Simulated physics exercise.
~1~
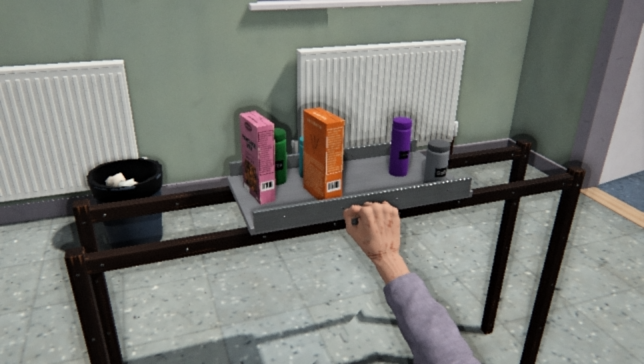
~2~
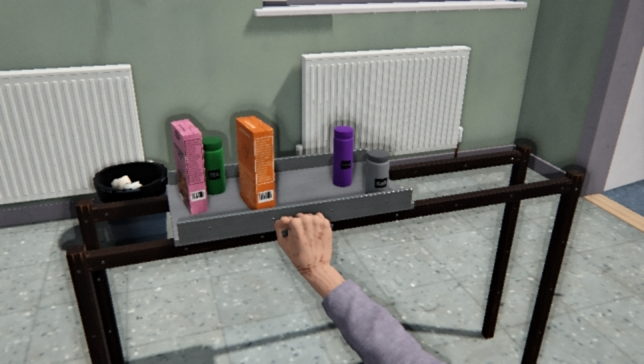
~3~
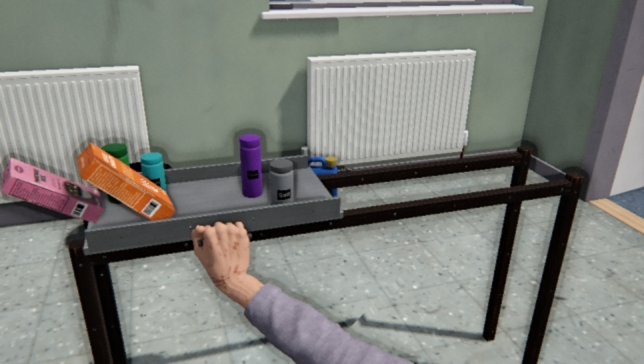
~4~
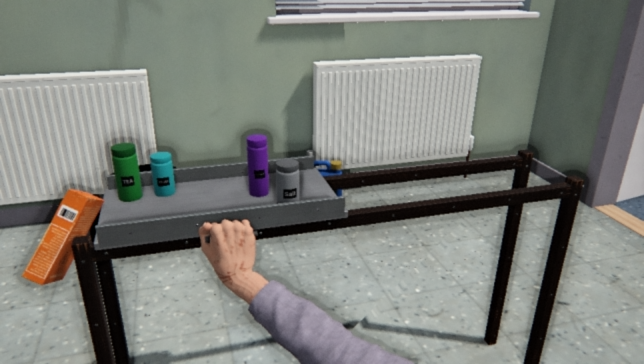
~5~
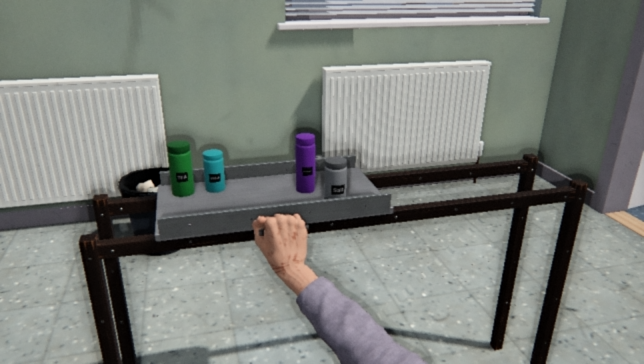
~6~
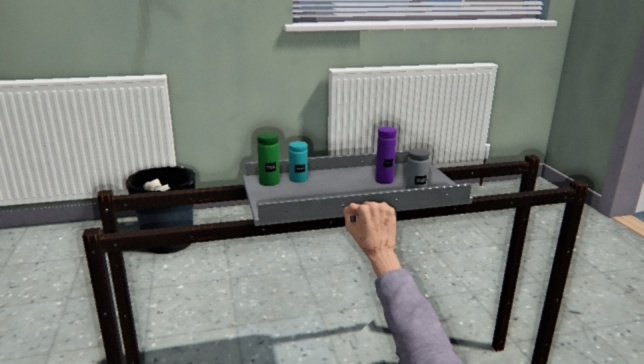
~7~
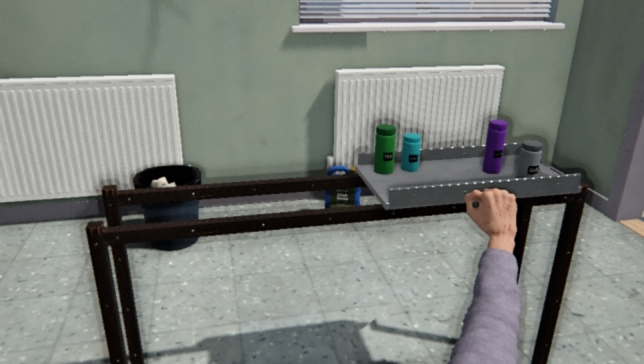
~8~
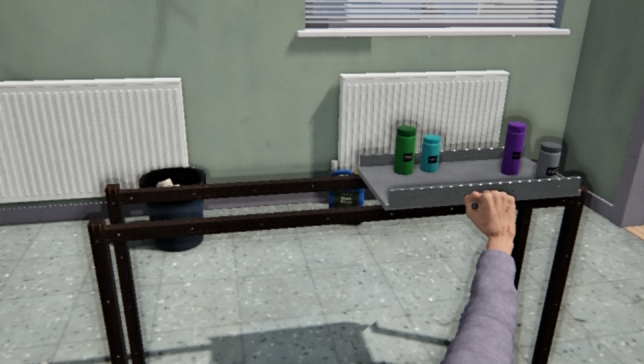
A hand slides a tray left, two boxes topple off, then it goes right.
